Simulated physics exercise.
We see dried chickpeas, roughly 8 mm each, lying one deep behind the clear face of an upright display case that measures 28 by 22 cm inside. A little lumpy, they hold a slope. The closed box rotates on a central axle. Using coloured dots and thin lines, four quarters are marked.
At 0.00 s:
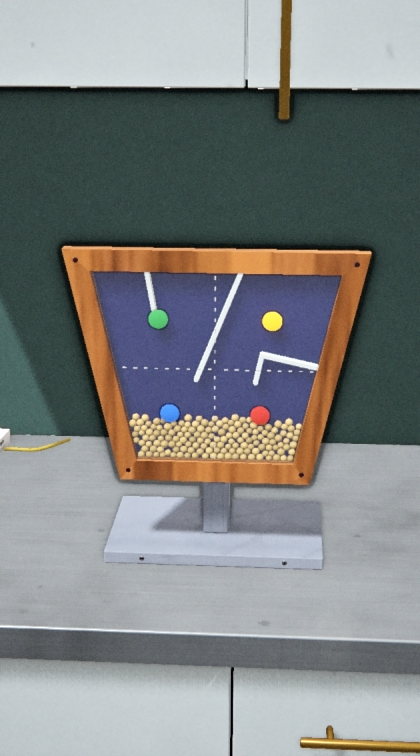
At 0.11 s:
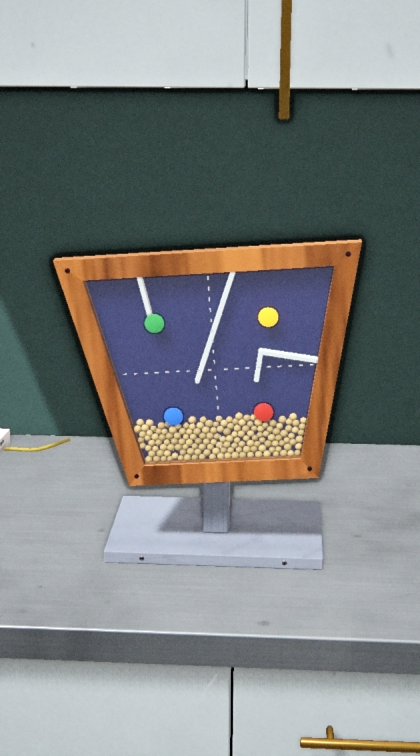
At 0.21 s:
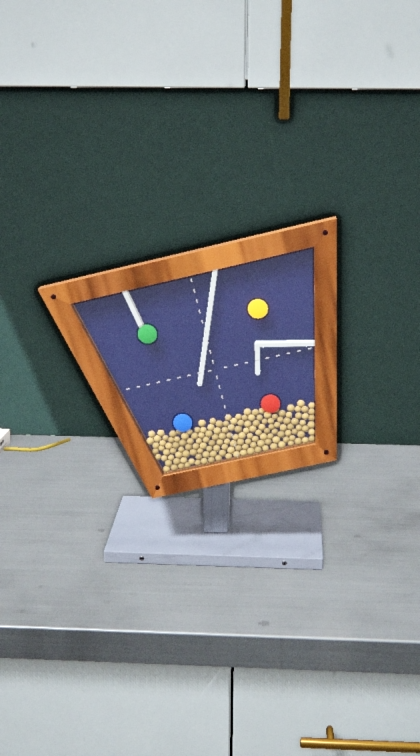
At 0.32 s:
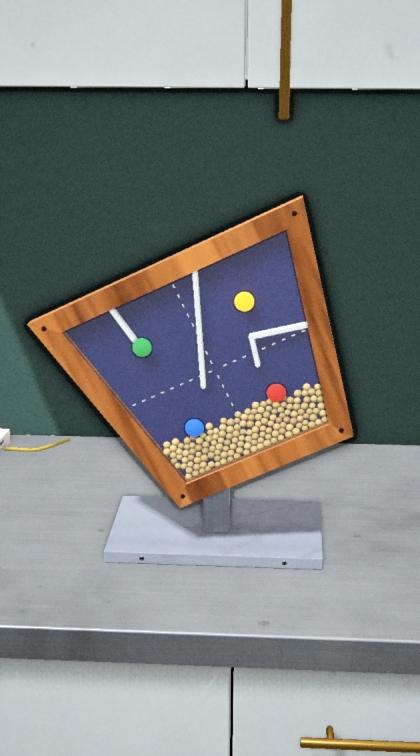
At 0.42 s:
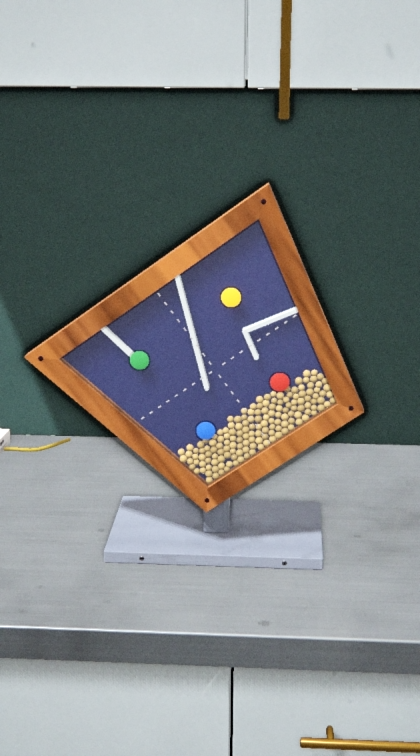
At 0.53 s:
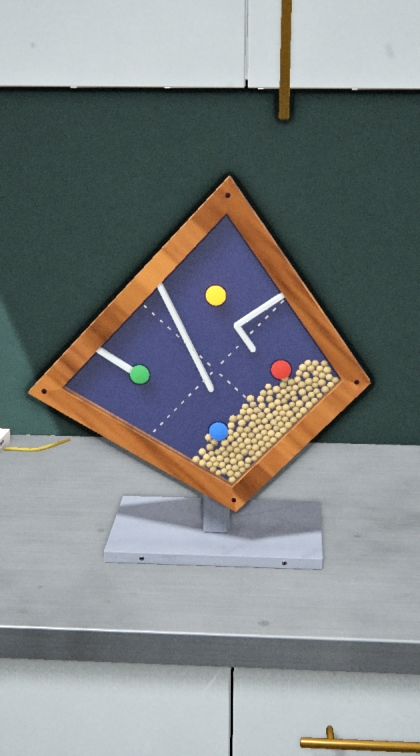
Wood-framed display case turning anticlockwise on a grey stand, its small beige balls shifting into a slope rising to the right.
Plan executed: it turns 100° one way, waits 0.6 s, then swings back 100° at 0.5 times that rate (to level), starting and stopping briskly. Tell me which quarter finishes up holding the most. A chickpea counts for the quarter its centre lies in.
Answer: Blue.
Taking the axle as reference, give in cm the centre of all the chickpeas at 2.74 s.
I'd put it near 6 centimetres to the left and 7 centimetres below.
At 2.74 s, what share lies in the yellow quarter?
0 %.
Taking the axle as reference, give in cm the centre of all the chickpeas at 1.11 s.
4 cm right, 7 cm below.
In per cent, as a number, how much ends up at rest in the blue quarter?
Share at rest: Approx. 80 %.
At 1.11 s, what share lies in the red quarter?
About 5 percent.
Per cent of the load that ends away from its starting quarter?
Close to 45 in a hundred.
After 1.11 s, it stands 100° anticlockwise; the chickpeas' middle is 4 cm right of and 7 cm below the centre; red 5 %, blue 60 %, green 35 %.
After 2.74 s, it stands 50° anticlockwise; the chickpeas' middle is 6 cm left of and 7 cm below the centre; blue 50 %, green 50 %.
After 3.78 s, it stands level; the chickpeas' middle is 6 cm left of and 6 cm below the centre; red 10 %, blue 80 %, green 10 %.
At rest by 4.4 s, it stands level; red 10 %, blue 80 %, green 10 %, yellow 0 %.
